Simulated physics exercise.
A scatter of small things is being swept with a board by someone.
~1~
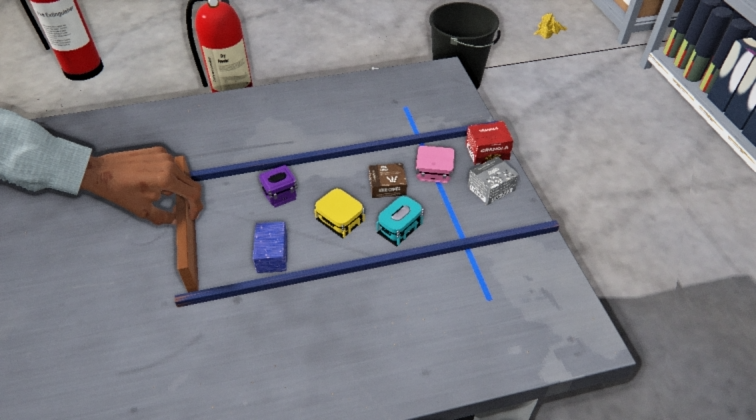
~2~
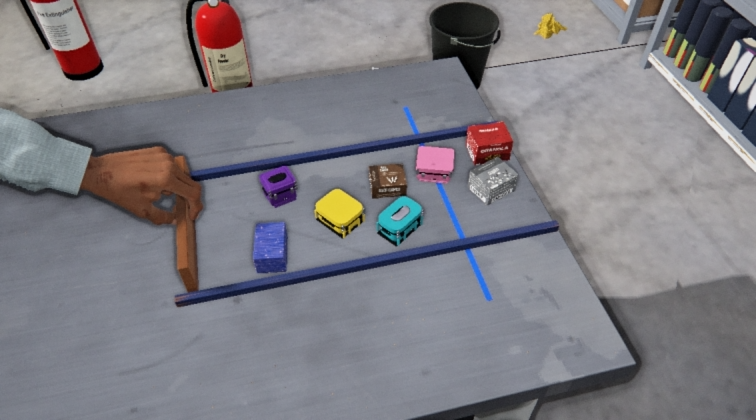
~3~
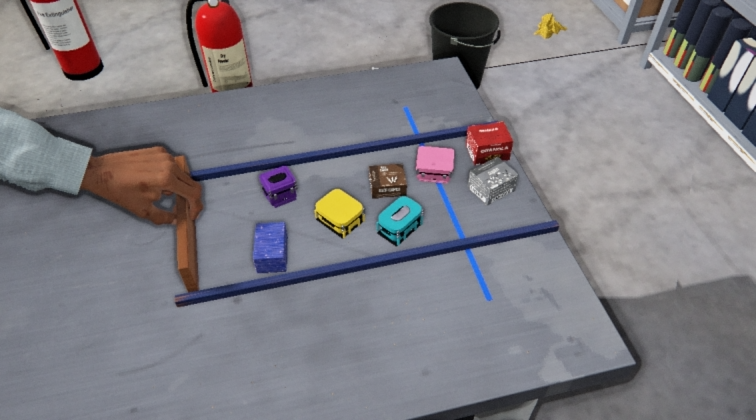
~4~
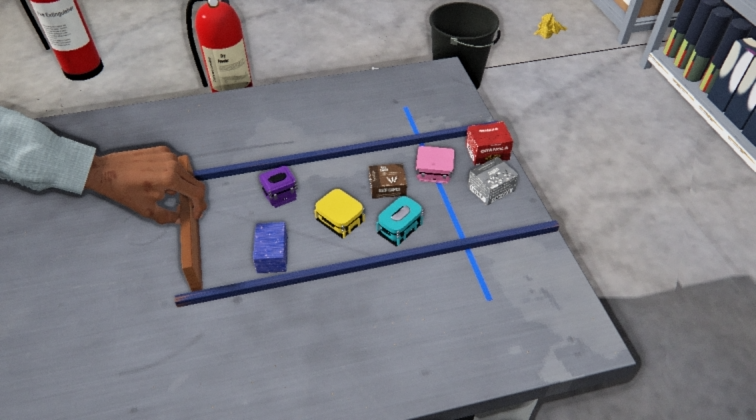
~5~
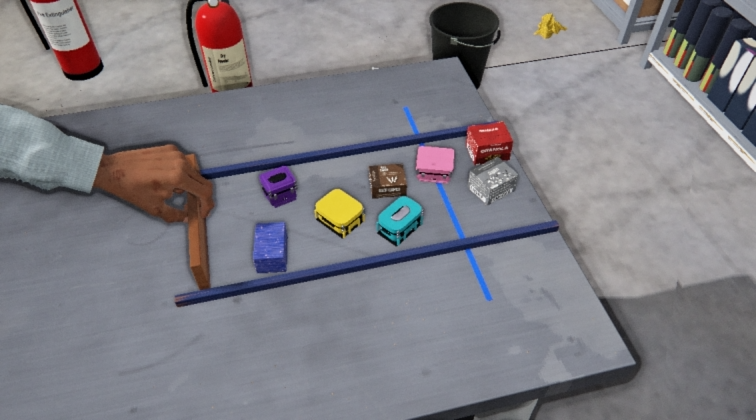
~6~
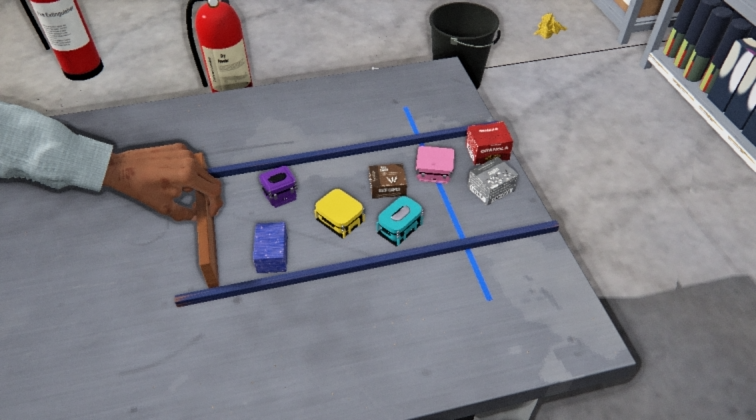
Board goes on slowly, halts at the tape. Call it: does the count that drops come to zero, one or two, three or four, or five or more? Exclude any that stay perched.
It comes to one or two.
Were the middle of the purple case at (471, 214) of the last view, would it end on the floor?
From there it stays put.
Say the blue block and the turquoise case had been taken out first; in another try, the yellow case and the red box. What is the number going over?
The number fallen is 1, and in the other try 0.
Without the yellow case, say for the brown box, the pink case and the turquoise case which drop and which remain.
As for the brown box, it holds; the pink case holds; and the turquoise case holds.
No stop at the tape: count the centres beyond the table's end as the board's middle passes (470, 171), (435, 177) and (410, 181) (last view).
Going through the three places, I get 3, 1 and 0.
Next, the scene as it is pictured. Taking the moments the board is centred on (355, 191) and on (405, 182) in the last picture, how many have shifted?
First 5, then 7.
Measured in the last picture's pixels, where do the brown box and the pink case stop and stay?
Roughly (473, 153) for the first and roughly (506, 147) for the second.
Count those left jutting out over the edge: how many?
Things overhanging at the end: 2.
A little later, none off yet; red box at rest near (489, 143); grey box at rest near (493, 181); pink case at rest near (435, 166).
When it is over, the number that fall off is one or two; down, red box.
